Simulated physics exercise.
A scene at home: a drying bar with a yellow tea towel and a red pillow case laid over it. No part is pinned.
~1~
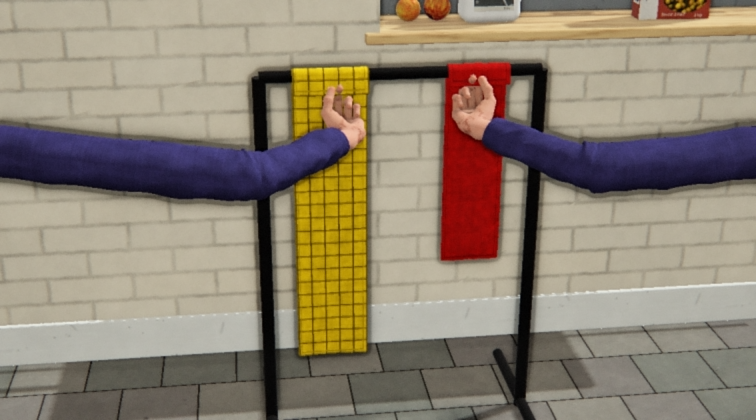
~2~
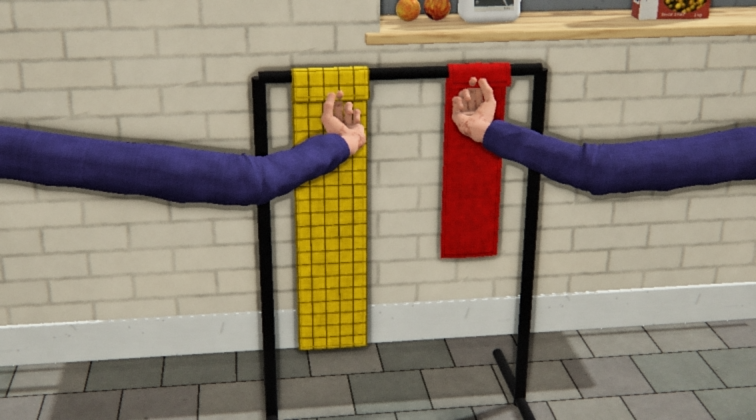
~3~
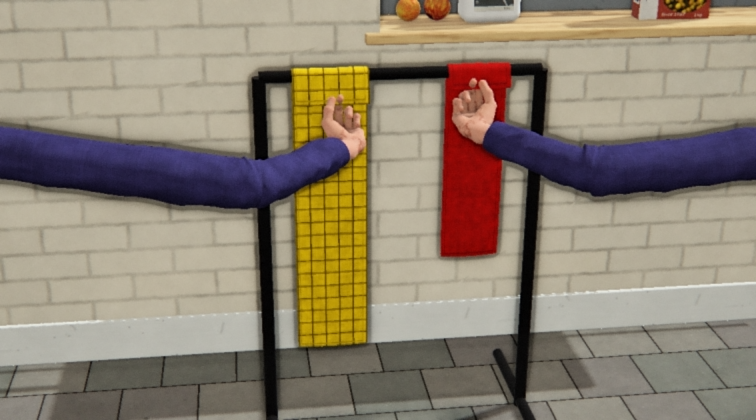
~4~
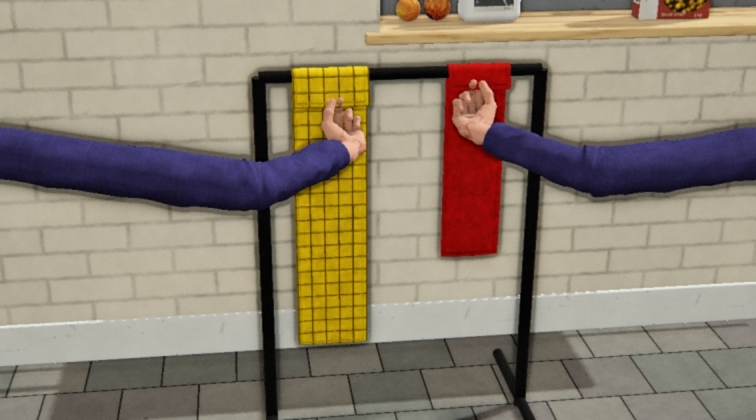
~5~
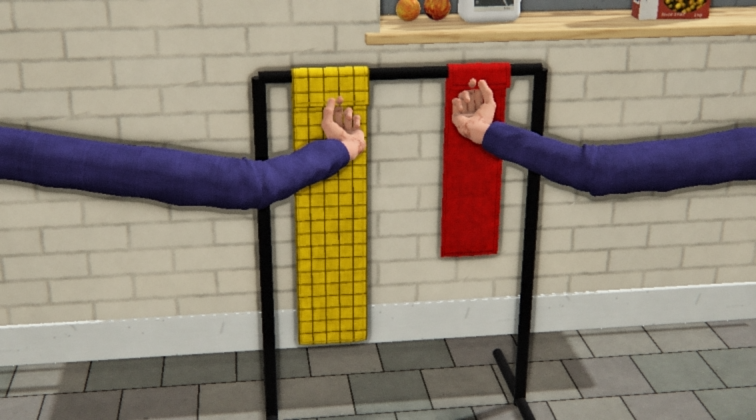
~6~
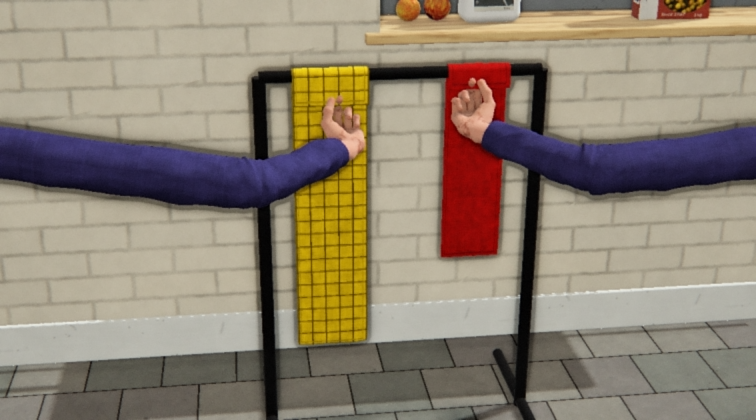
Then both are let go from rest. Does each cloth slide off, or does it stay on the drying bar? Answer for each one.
The yellow tea towel slides off; the red pillow case slides off.
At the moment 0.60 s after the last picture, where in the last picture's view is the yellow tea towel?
About (333, 406).
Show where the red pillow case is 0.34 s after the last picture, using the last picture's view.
Look near (469, 237) and you'll find its middle then.
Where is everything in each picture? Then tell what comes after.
Tea towel front hem (350, 89), back hem (350, 348); pillow case front hem (465, 80), back hem (455, 256), in the first picture.
Tea towel front hem (350, 95); pillow case front hem (465, 82), in the second picture.
Tea towel front hem (350, 99); pillow case front hem (465, 84), in the third picture.
Tea towel front hem (350, 102); pillow case front hem (465, 85), in the fourth picture.
Tea towel front hem (350, 101); pillow case front hem (465, 84), in the fifth picture.
Tea towel front hem (350, 100), back hem (350, 338), front far shorter than the back; pillow case front hem (464, 83), back hem (455, 252), front far shorter than the back, in the sixth picture.
Then, 0.34 s later than the last view, tea towel clear of the rail and dropping near (332, 287); pillow case clear of the rail and dropping near (469, 237).
Then, 0.60 s later than the last view, tea towel in a heap on the floor near (333, 406); pillow case in a heap on the floor near (462, 399).
Finally, tea towel in a heap on the floor near (333, 408); pillow case in a heap on the floor near (463, 403). The yellow tea towel is pulled off by its long side and the red pillow case slides off.
